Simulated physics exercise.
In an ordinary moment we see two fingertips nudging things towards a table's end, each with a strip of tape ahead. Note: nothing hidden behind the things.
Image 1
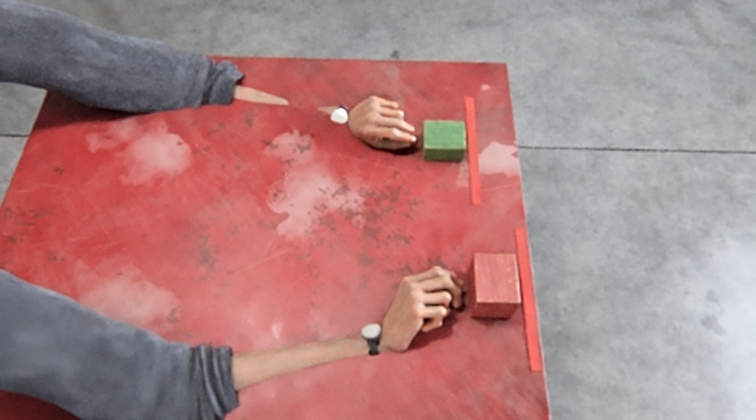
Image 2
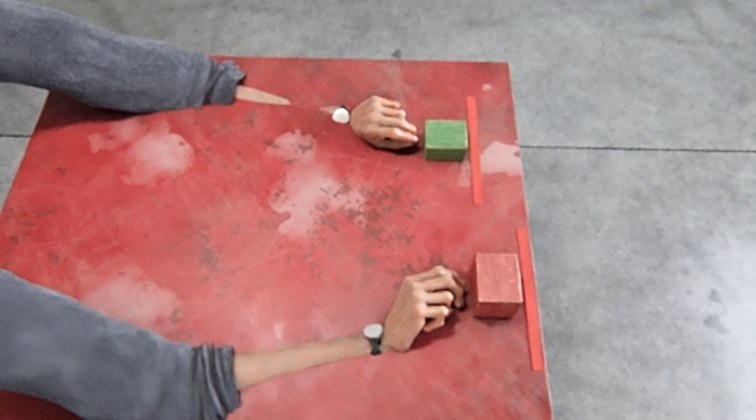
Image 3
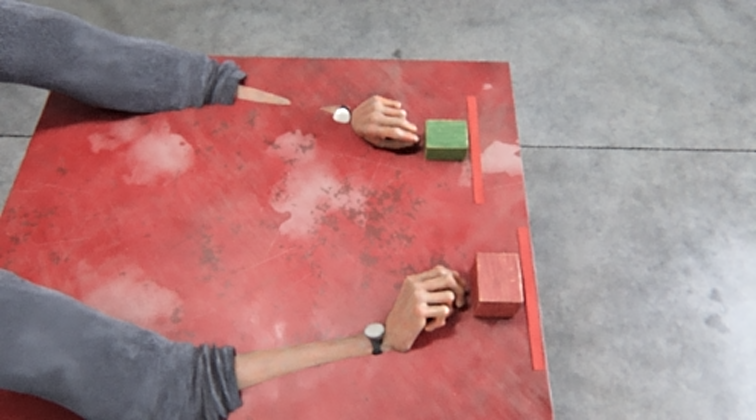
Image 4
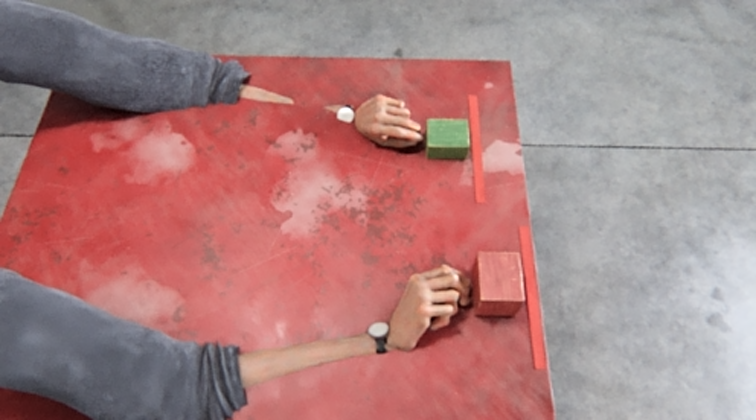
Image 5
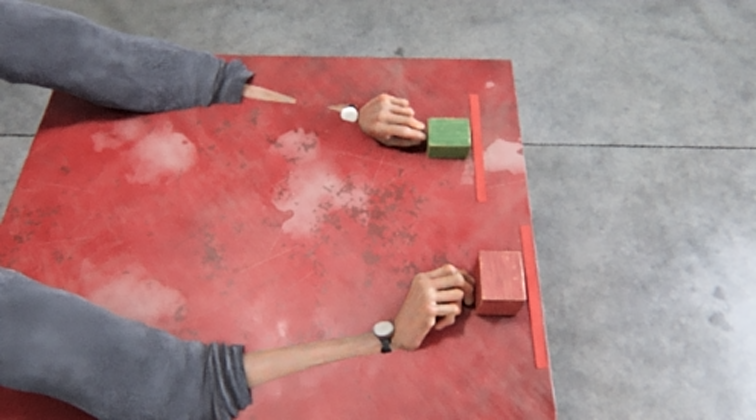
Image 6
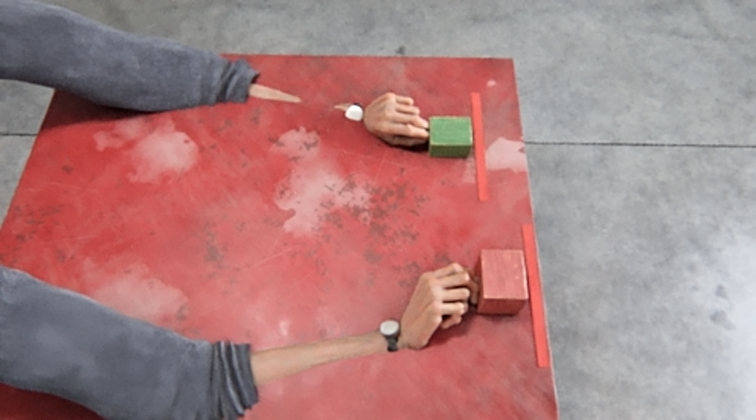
A worn red tabletop with pale patches stands on a grey concrete floor, seen from above at an angle. Two grey-sleeved arms reach in from the left, their hands behind a green block higher up and a reddish block lower down, each with a red strip to its right. The hands creep slightly rightward and the blocks shift barely with them, while the view stays almost still.
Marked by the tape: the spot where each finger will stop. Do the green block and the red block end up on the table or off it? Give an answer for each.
In order: The green block does not go off; the red block goes off.
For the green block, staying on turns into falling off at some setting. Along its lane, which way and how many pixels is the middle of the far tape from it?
Direction right, distance some 20 pixels.
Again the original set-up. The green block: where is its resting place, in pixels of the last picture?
(506, 138).
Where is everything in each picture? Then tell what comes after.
Green block (443, 141); red block (493, 286), in the first frame.
Red block (495, 286), in the second frame.
Green block (446, 140), in the third frame.
Red block (497, 284), in the fourth frame.
Green block (448, 138), in the fifth frame.
Green block (450, 137); red block (500, 282), in the sixth frame.
Then, 1.16 s past the last view, green block travelled about its own width near (502, 138); red block leaning 20° off how it started near (565, 286).
Then, 1.42 s past the last view, green block travelled about its own width near (506, 138); red block in the air near (549, 354).
Then, 1.64 s past the last view, green block travelled about its own width near (506, 138); red block come down near (562, 393).
Finally, the green block stays on the table, near (506, 138); the red block goes over the edge.
